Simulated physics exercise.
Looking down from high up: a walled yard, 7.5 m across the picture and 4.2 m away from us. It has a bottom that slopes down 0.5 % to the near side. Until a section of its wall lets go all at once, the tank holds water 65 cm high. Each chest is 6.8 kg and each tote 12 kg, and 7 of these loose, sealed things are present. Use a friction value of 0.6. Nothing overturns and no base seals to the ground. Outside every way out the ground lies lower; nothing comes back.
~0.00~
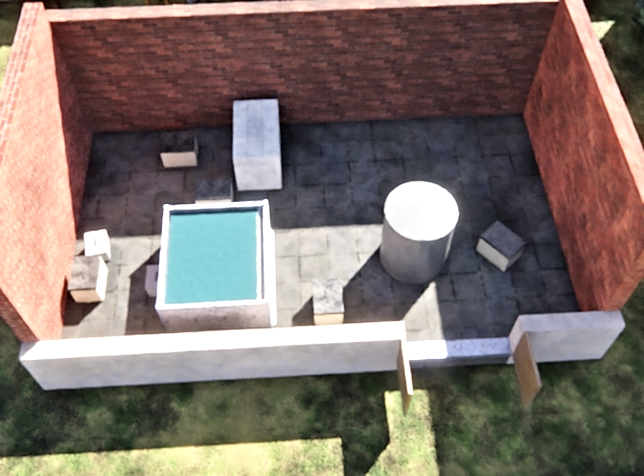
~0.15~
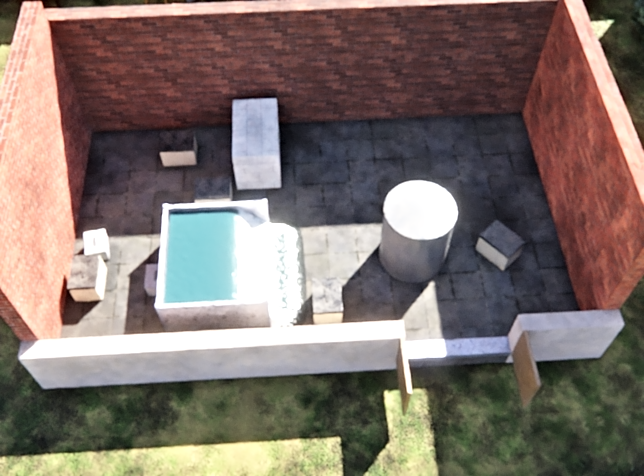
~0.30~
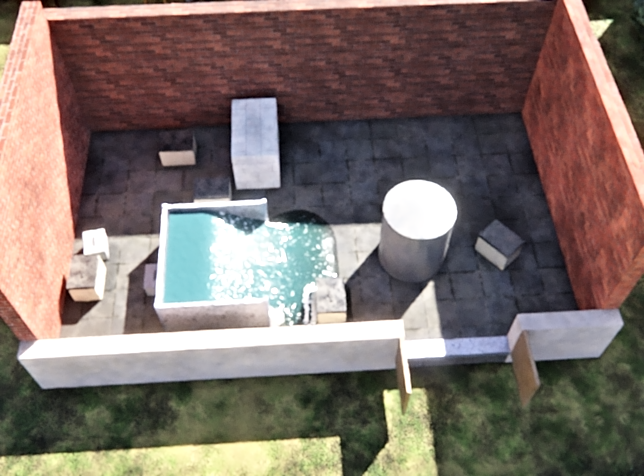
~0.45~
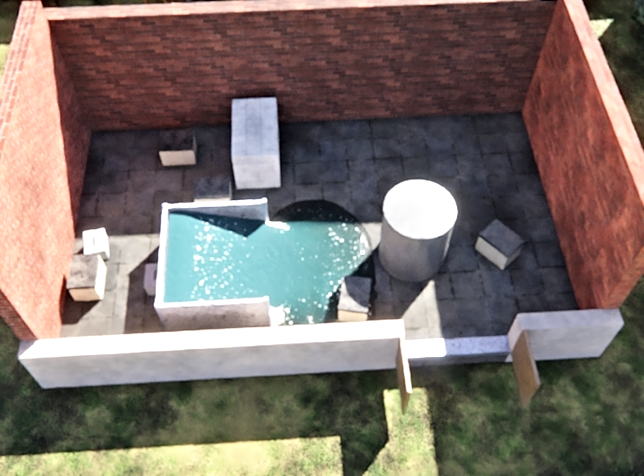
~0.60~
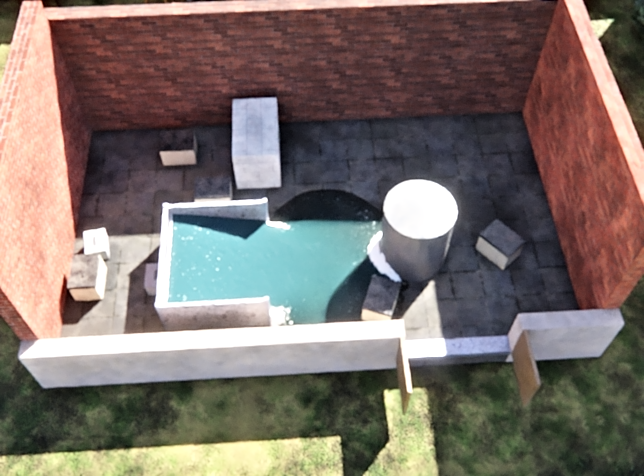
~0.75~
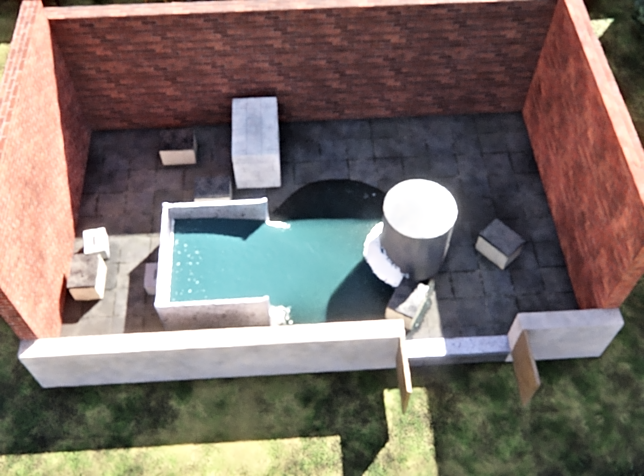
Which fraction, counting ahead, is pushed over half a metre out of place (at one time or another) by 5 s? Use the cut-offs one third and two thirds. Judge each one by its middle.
Under a third.
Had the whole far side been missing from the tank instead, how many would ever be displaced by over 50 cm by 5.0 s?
In that case 5 of them.
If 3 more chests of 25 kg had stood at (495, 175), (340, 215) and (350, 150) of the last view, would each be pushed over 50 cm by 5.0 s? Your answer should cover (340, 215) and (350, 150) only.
Listed in order, the answers are beyond half a metre followed by inside half a metre.
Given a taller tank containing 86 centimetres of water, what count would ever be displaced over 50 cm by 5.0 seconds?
I count 1 of them in that case.
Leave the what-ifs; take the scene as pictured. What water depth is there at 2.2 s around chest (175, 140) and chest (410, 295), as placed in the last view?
0 and 12 cm.
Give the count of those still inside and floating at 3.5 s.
Total: 2.
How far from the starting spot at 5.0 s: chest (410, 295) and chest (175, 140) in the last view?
First: 250 cm. Second: 0 cm.
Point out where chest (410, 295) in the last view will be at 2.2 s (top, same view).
Look about (563, 267).
After 1.1 s 1 of 7 are over 50 cm from their spots; 0 afloat.
After 2.2 s 1 of 7 are over 50 cm from their spots; 1 afloat.
After 3.5 s 1 of 7 are over 50 cm from their spots; 2 afloat.
After 5.0 s 1 of 7 are over 50 cm from their spots, and 1 have been at some point; 2 afloat.
